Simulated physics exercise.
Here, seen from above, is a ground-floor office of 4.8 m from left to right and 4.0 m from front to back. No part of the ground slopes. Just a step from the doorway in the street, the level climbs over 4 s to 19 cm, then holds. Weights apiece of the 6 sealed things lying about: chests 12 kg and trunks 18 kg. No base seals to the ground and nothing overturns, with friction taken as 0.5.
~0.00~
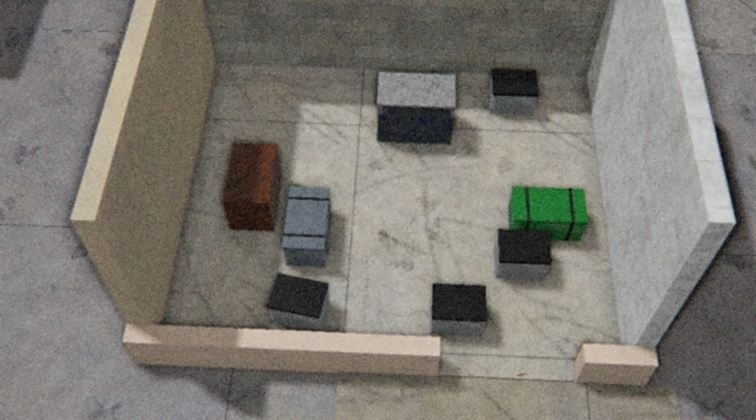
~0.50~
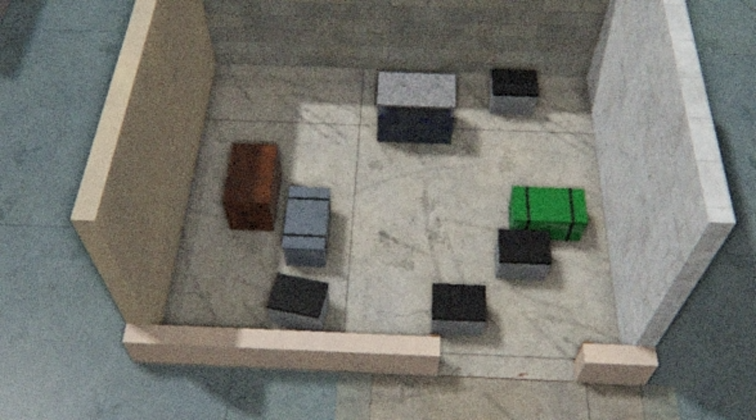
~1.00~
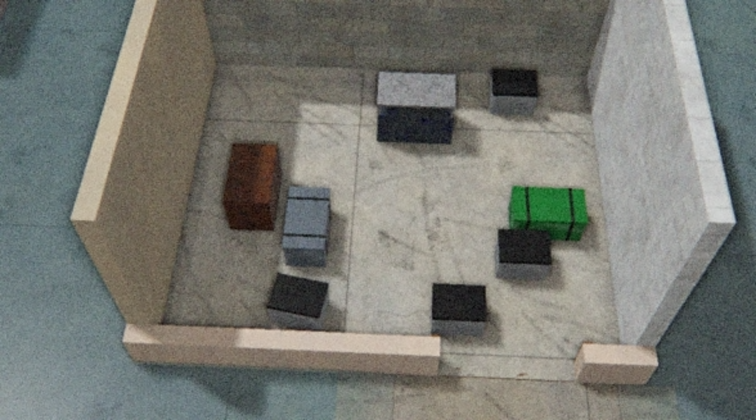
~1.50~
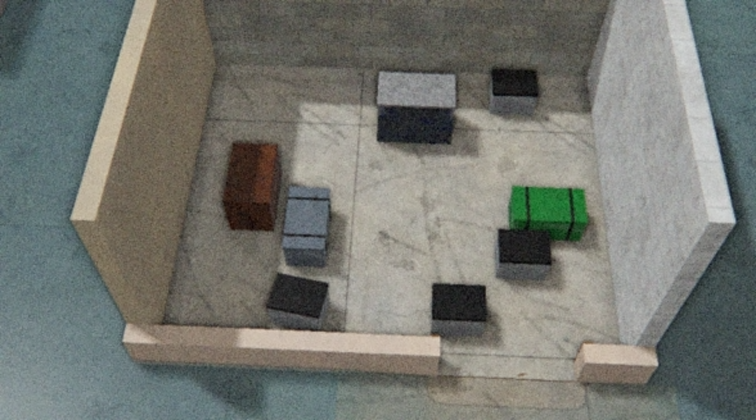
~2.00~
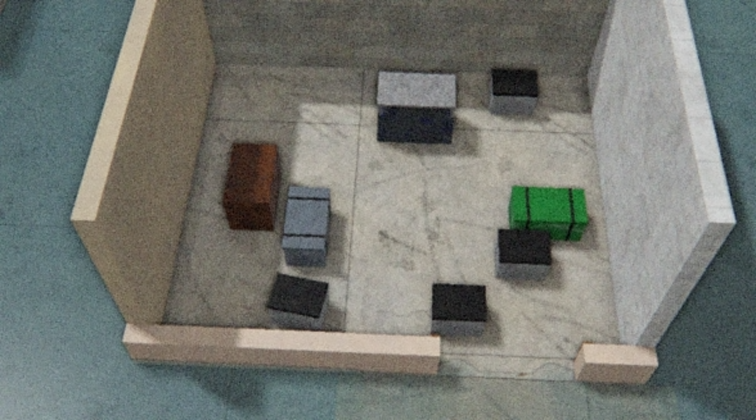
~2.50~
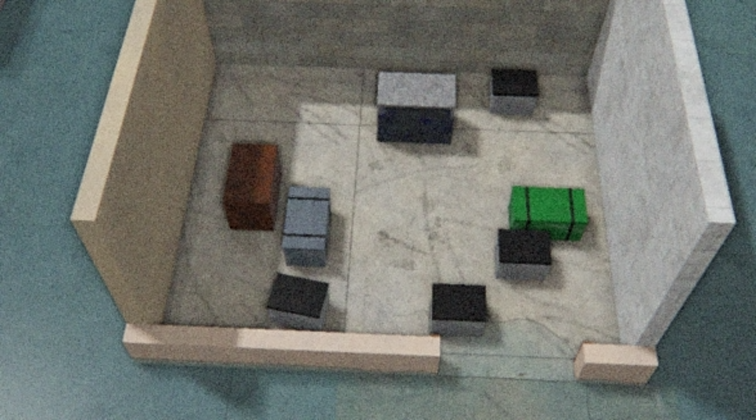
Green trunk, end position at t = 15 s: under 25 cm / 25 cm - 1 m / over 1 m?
Over 1 m.
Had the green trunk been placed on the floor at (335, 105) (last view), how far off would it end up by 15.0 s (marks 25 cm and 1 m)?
I'd say it goes a long distance.
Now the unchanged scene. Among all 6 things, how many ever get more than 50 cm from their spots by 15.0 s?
I count 6 of them.
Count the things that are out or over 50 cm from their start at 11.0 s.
That would be 4.
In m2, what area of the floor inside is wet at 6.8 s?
Wet: Near 14 m2.
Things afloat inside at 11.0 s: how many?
Total: 3.
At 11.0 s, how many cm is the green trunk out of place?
Close to 200 cm.
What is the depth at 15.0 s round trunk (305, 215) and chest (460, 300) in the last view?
Roughly 9 and 13 cm.
After 3.5 s the green trunk is near (550, 204), 0.0 m from its start, aground; 0 afloat.
After 6.8 s the green trunk is near (520, 101), 1.5 m from its start, afloat; 2 afloat.
After 11.0 s the green trunk is near (484, 78), 1.9 m from its start, afloat; 3 afloat.
After 15.0 s the green trunk is near (477, 71), 2.0 m from its start, afloat; 6 afloat.
